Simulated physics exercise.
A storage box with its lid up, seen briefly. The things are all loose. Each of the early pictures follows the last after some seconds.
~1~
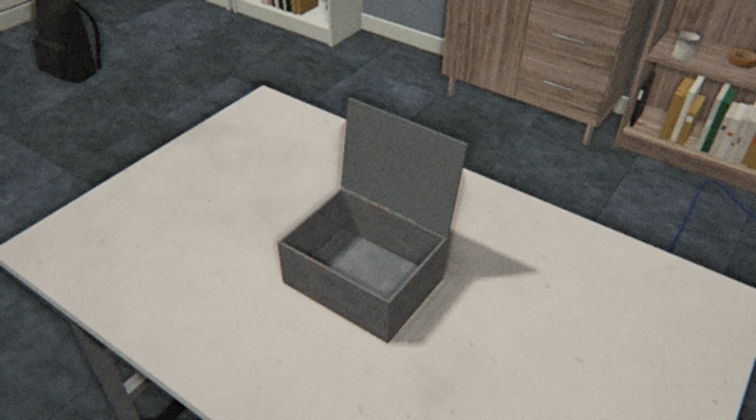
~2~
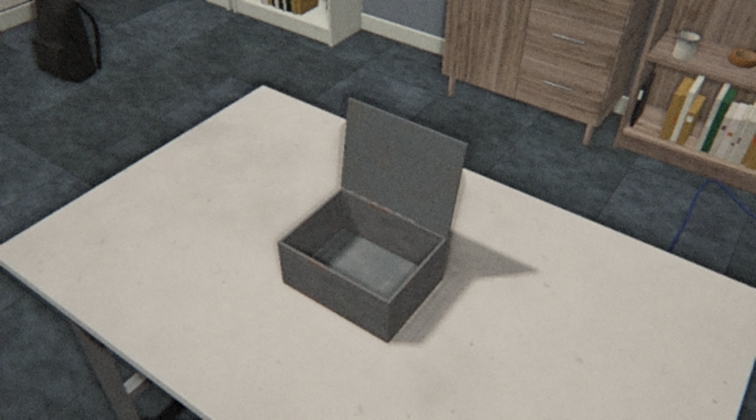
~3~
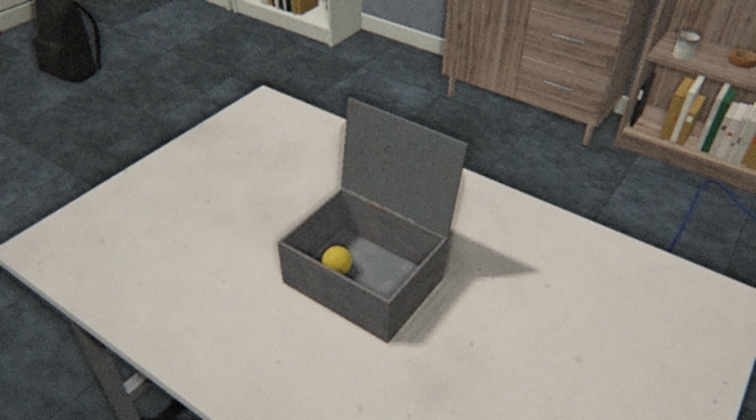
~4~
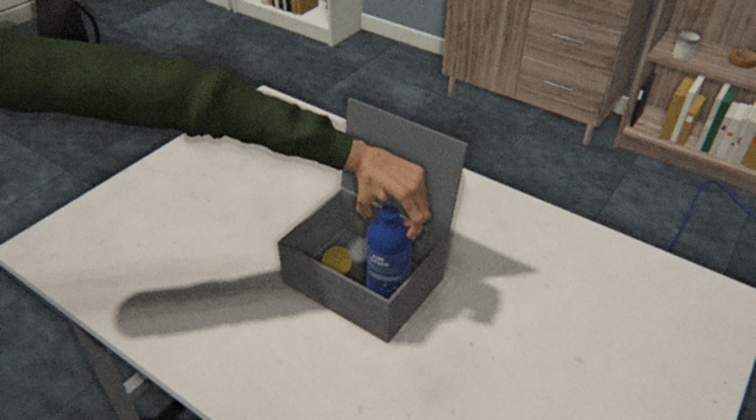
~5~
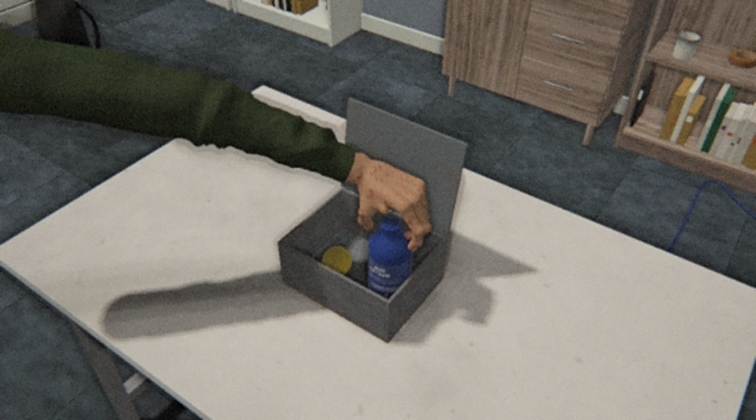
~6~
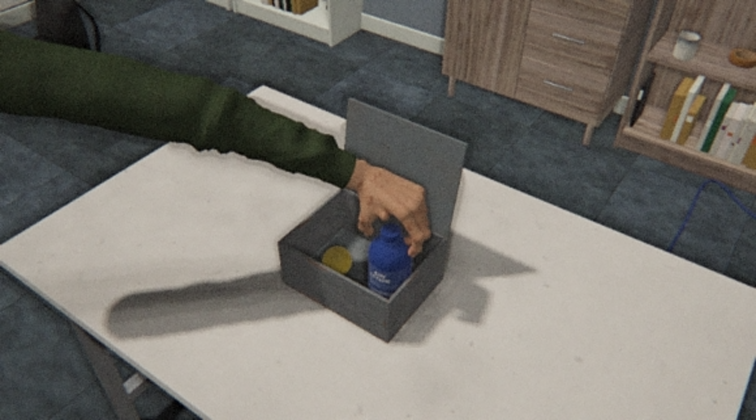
The clip opens on an empty gray box with its lid raised on a pale table, and then a yellow ball appears inside. Next, an arm in a dark green sleeve reaches in from the left, lowering a blue bottle slightly into the box beside the ball and a grayish object, still gripping it.
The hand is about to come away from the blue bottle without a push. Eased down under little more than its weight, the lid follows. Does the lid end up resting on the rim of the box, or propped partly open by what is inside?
It is propped partly open.
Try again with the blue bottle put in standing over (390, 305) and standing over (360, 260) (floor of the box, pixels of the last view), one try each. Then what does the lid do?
Open, then shut.
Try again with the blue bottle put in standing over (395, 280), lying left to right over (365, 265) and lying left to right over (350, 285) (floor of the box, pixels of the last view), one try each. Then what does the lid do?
So, one: It remains raised; two: It drops fully; three: It drops fully.
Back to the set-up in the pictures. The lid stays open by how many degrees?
Some 40 degrees above the rim, more or less.
Then, 1.30 s past the last view, lid 82° above the rim.
Then, 1.60 s past the last view, lid 58° above the rim.
Finally, lid 40° above the rim; both still in place. Final places as the last picture's camera would see them, blue bottle near (390, 268).
